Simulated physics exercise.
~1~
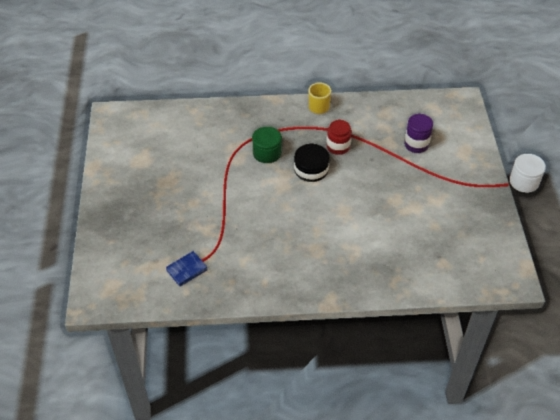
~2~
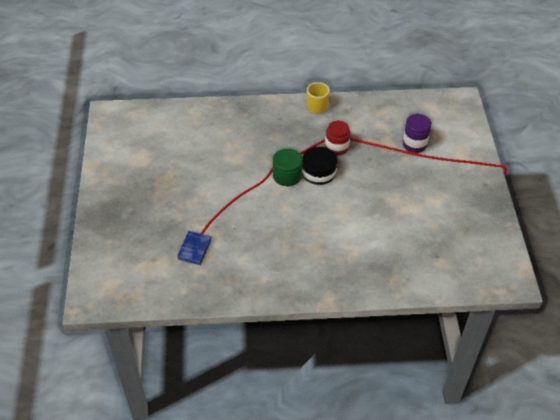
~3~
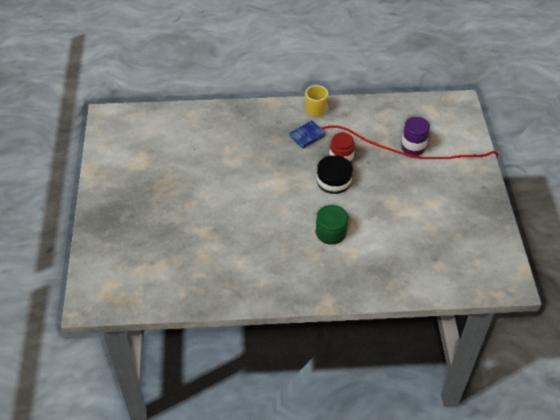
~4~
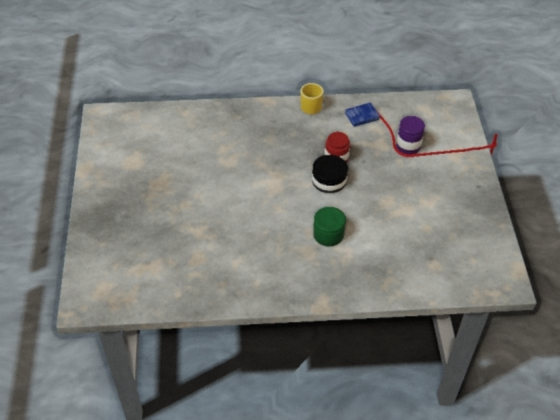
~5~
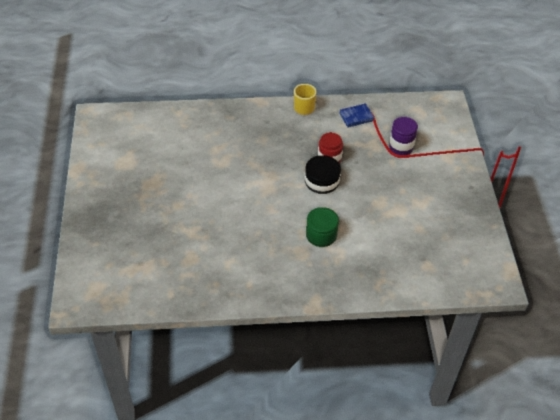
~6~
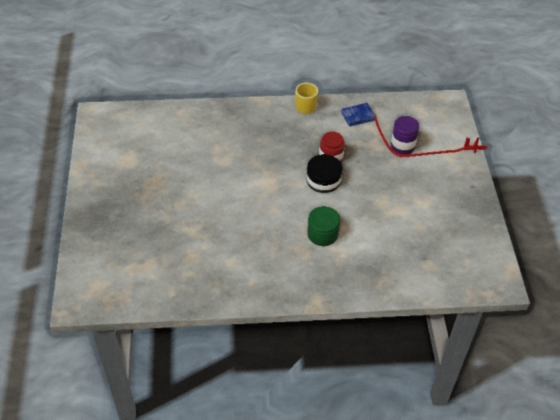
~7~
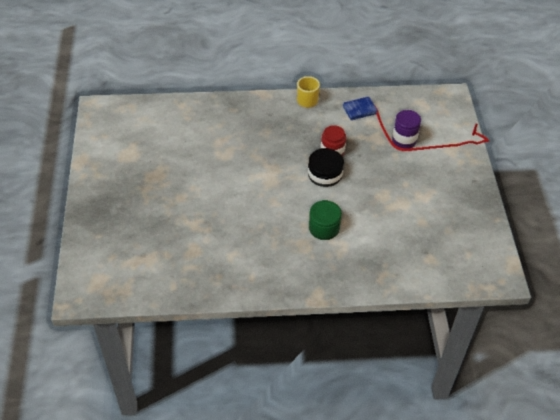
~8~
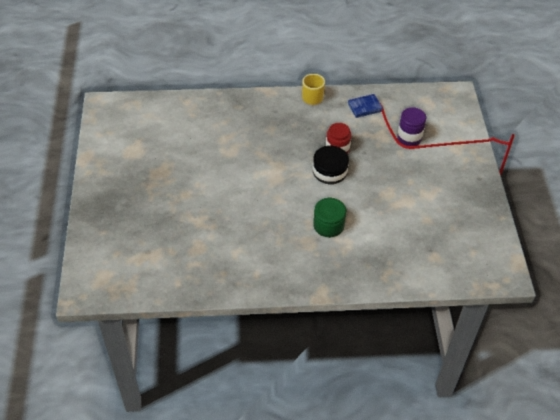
On a stone-topped table, a falling white cylinder's red cord drags a blue phone right, shifting tubs.
